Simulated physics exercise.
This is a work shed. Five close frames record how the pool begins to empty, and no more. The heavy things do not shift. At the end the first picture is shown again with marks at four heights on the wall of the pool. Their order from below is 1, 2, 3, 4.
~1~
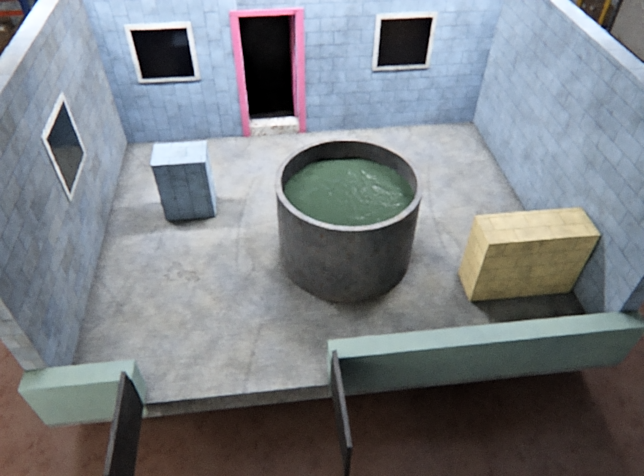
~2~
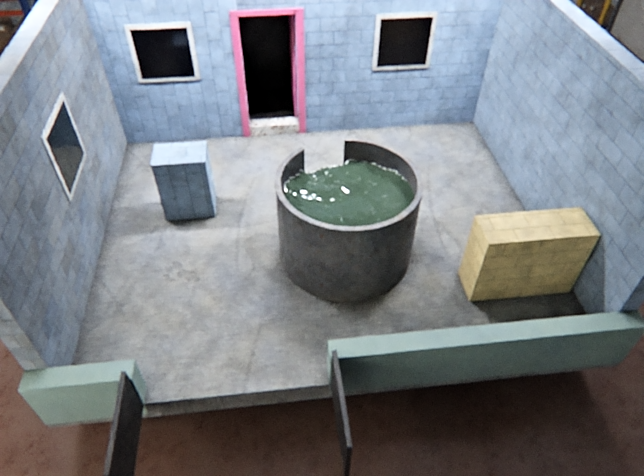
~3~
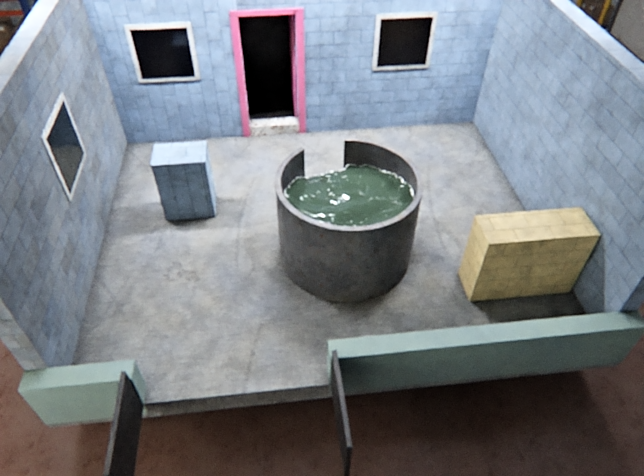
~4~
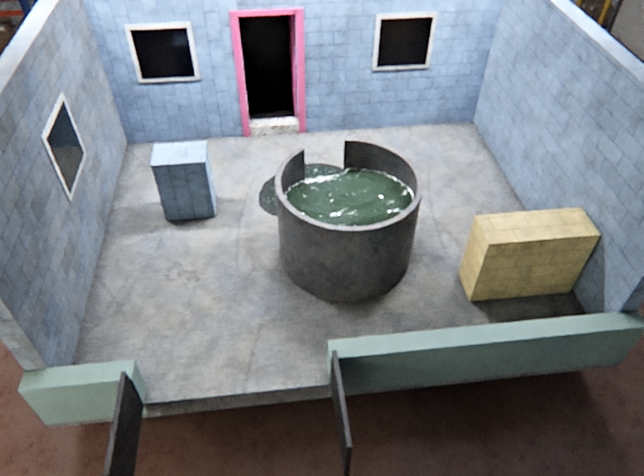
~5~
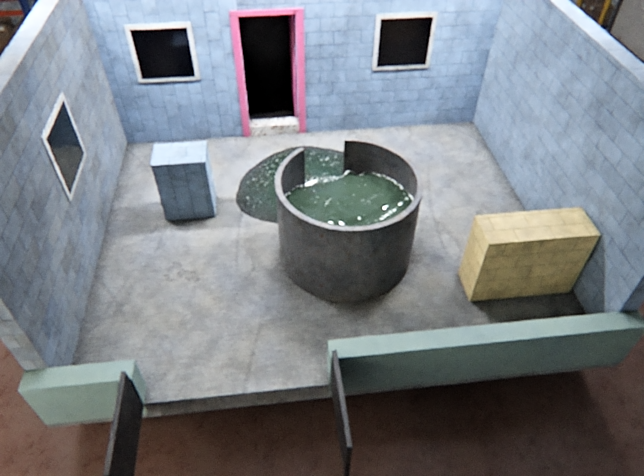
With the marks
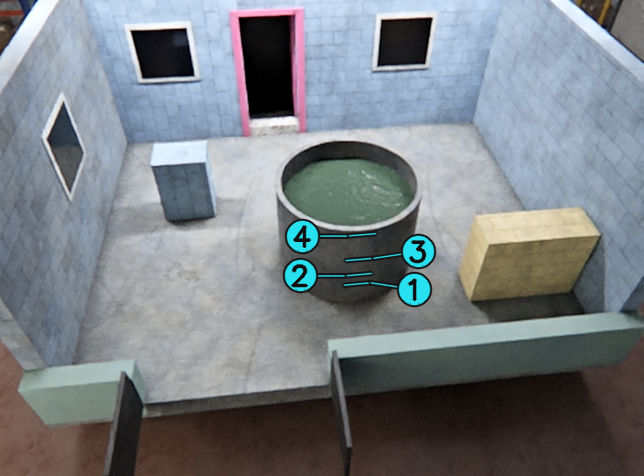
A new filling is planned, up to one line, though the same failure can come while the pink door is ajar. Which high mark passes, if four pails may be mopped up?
It is 2.
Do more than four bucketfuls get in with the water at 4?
Yes.
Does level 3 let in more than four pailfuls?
Yes, it does.
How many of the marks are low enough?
Two.
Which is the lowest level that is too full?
Here it is level 3.
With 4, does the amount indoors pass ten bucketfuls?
Yes.
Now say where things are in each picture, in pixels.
Water in the pool at rest, its middle at (348, 196); foot of the pink doorway at (275, 134); open gate at (232, 347).
Water covers 1 % of the ground, its front hidden from here.
Water covers 2 % of the ground, its front hidden from here.
Water covers 6 % of the ground, its front hidden from here.
Water covers 11 % of the ground and shows as far out as (243, 192).
On the marked copy, 1 at (357, 283); 2 at (358, 274); 3 at (359, 259); 4 at (361, 234); from the bottom up 1, 2, 3, 4.
For level 1, nothing gets over.
For level 2, a splash gets over, under a bucket.
For level 3, about 7 bucketfuls get in.
For level 4, dozens of bucketfuls pour in.
